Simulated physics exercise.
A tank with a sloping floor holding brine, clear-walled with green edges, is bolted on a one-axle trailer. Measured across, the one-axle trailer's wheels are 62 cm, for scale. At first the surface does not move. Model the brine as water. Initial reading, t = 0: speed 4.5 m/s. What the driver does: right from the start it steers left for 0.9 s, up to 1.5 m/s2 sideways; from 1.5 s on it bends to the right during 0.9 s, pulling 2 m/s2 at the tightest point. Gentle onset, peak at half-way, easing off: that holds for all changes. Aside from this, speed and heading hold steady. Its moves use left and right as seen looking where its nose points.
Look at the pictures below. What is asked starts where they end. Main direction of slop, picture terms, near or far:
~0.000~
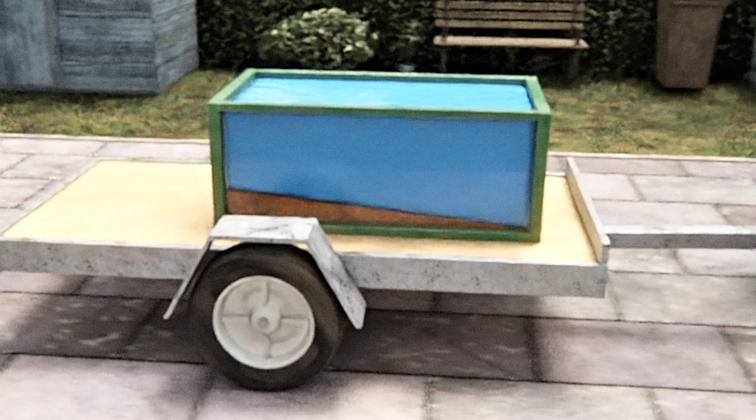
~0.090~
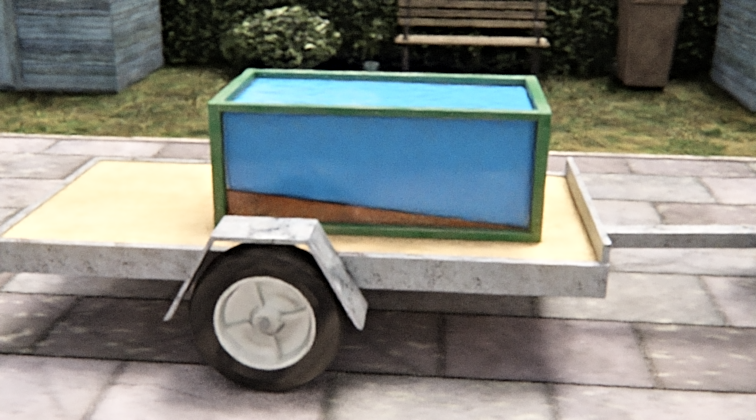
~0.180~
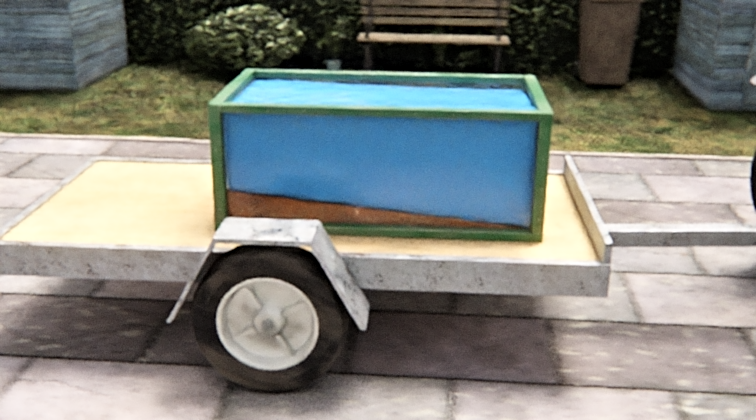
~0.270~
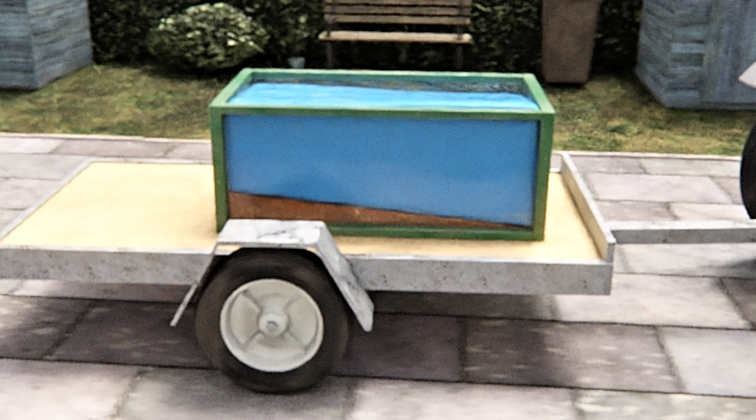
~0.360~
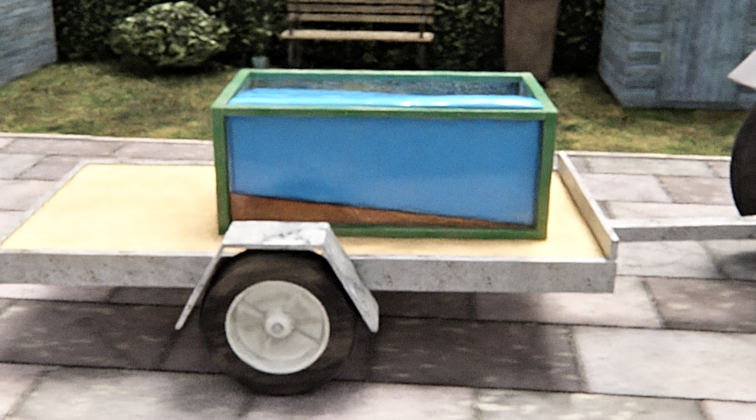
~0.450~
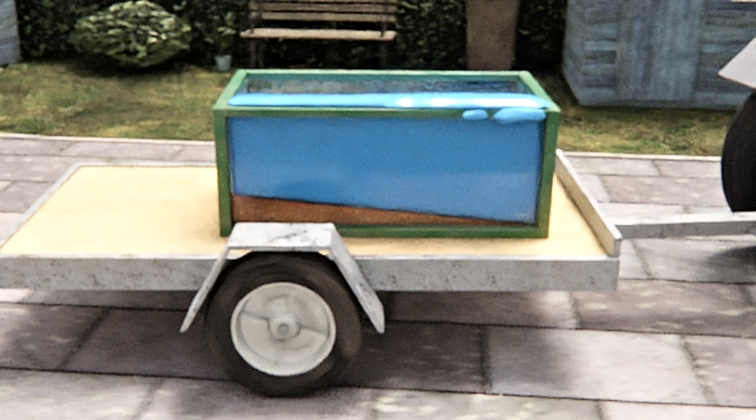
Far.
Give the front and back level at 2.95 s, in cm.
Some 46 cm in front and some 46 cm behind.
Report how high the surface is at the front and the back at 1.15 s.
The front stands at 48 cm and the back at 46 cm.
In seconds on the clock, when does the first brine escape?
0.6 s.
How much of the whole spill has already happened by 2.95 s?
Roughly 90 per cent by then.
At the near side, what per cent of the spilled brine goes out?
Close to 30 per cent goes that way.
Then, 1.15 s in, front 47 cm, middle 48 cm, back 46 cm above the lowest part of the floor; the loss stands at 2 per cent, over the near side.
Then, 1.95 s in, front 47 cm, middle 49 cm, back 48 cm above the lowest part of the floor; the loss stands at 2 per cent, over the near side.
Then, 2.95 s in, front 45 cm, middle 46 cm, back 45 cm above the lowest part of the floor; the loss stands at 8 per cent, mostly over the far side, some over the near side.
Then, 5.39 s in, the loss stands at 9 per cent, mostly over the far side, some over the near side; the far side has passed 6 per cent and the near side 2.
